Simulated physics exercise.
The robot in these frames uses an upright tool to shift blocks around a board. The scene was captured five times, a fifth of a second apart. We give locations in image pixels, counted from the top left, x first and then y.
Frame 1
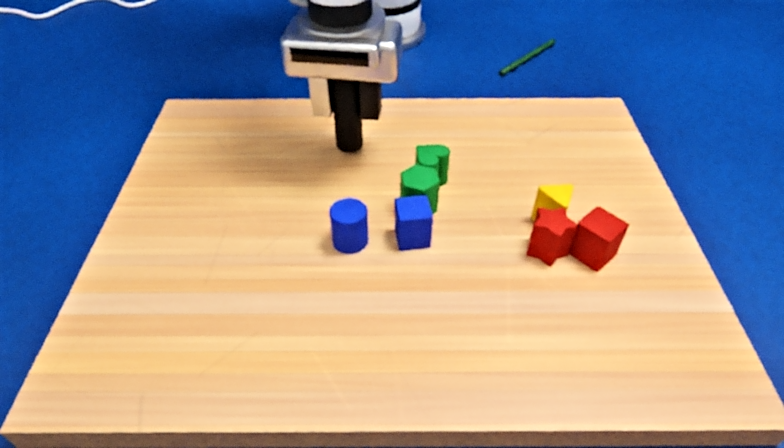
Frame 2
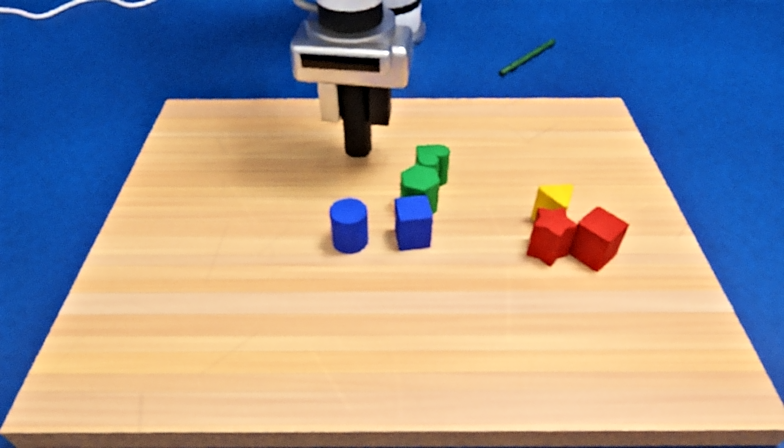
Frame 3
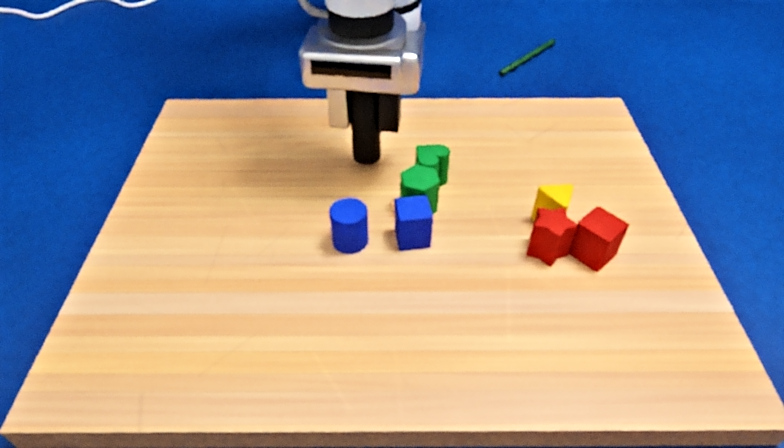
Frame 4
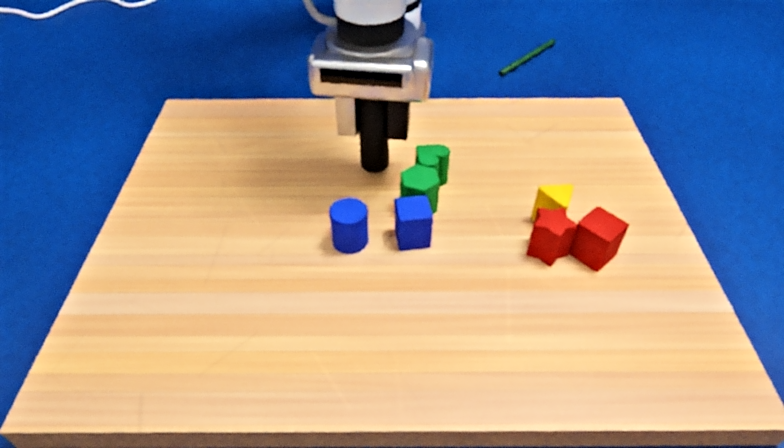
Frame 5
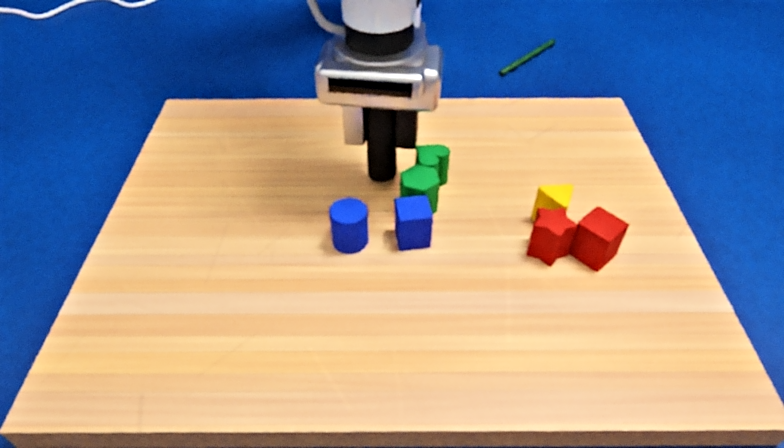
In this clip, a robot's upright dark tool moves a short way down and to the right over a wooden board, nearing the green blocks, while the blue, green, red and yellow blocks stay still.
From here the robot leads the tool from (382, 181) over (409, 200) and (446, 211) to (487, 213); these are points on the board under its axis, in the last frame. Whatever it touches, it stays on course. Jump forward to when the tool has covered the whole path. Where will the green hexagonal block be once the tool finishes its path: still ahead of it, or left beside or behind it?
I predict the tool has moved past it.
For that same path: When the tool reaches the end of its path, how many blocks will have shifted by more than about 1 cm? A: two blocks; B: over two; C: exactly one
My answer is option C.
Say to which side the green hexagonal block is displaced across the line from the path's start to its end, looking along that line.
The green hexagonal block goes right.
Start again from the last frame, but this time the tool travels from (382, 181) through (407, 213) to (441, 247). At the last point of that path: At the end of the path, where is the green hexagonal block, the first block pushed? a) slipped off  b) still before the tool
a - slipped off.
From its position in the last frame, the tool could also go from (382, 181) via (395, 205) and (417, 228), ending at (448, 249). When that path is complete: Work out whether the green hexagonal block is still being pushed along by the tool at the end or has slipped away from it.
I predict the tool has moved past it.
What follows on the original path. One third of the way, tool (410, 192); green hexagonal block (436, 185).
Two thirds of the way, tool (448, 204); blue square (415, 211), turned 25° clockwise; green hexagonal block (469, 202), turned 30° clockwise.
At the end, tool (488, 205); blue square (415, 211), turned 25° clockwise; green hexagonal block (475, 206), turned 40° clockwise; green heart block still.
